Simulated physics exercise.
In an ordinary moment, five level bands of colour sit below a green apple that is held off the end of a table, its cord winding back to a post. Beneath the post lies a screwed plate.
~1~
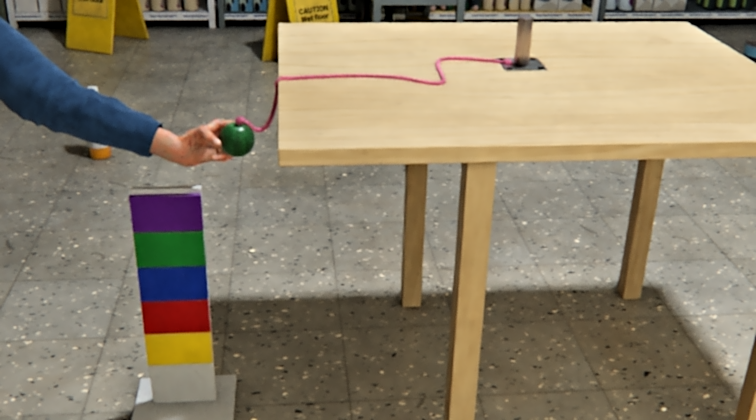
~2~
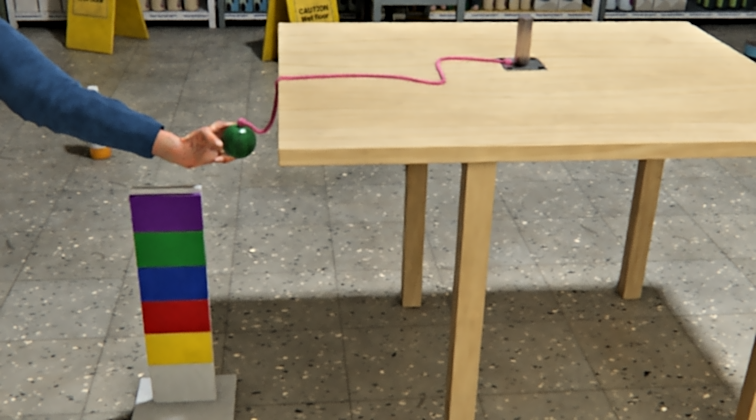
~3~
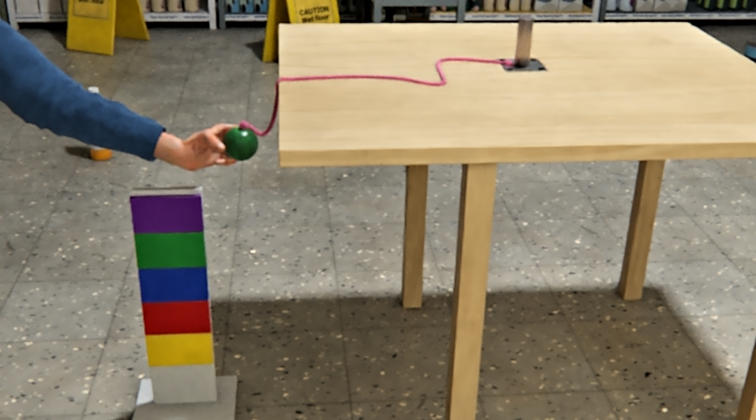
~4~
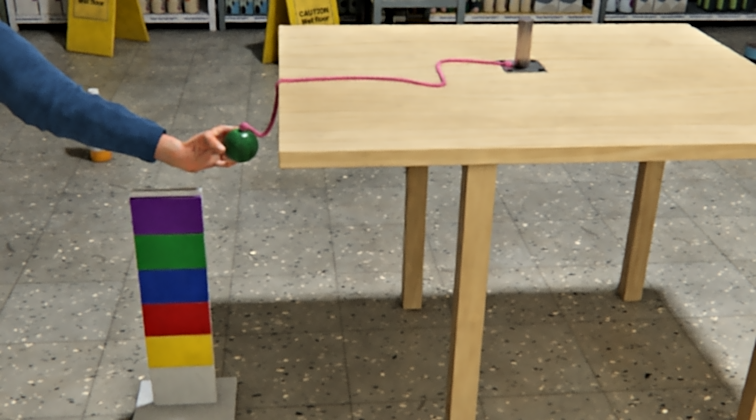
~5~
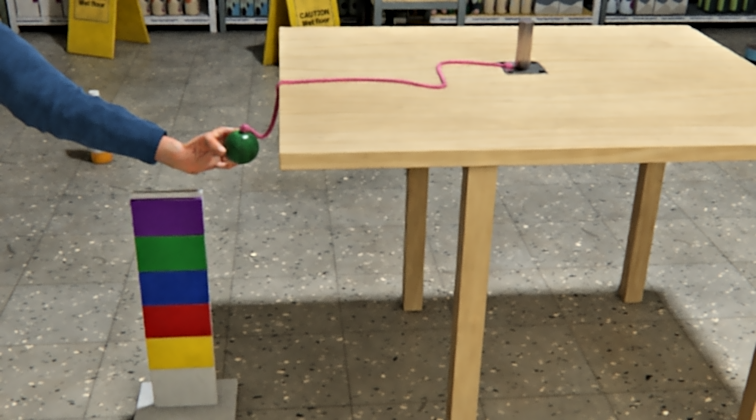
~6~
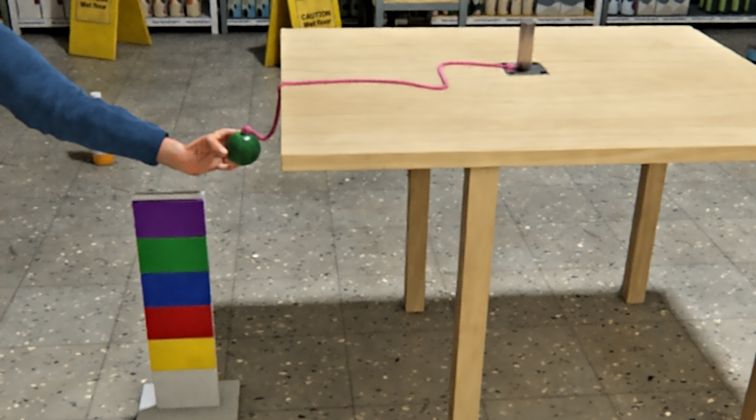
A hand in a blue sleeve held a green ball-like object on a pink cord just off the table's left end, above a stack of coloured bands, and barely anything moved.
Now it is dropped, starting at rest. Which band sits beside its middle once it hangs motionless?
The green band.
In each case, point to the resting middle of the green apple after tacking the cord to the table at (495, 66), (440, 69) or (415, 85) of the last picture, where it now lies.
About (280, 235), (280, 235) and (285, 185).
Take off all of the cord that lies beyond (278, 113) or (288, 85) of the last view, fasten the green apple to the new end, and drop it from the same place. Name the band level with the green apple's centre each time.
One after the other: Purple; no band.
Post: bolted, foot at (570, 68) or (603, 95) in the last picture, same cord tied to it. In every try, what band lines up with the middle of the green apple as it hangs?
It would be purple; purple.
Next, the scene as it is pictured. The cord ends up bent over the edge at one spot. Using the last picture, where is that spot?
About (361, 81).
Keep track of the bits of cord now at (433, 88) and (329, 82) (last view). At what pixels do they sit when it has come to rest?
I'd say about (355, 73) for one and about (280, 108) for the other.
Soon after, apple near (305, 248); level with green.
After that, apple near (274, 231); level with green.
In the end, apple near (281, 238); level with green. Its middle rests at the green band.
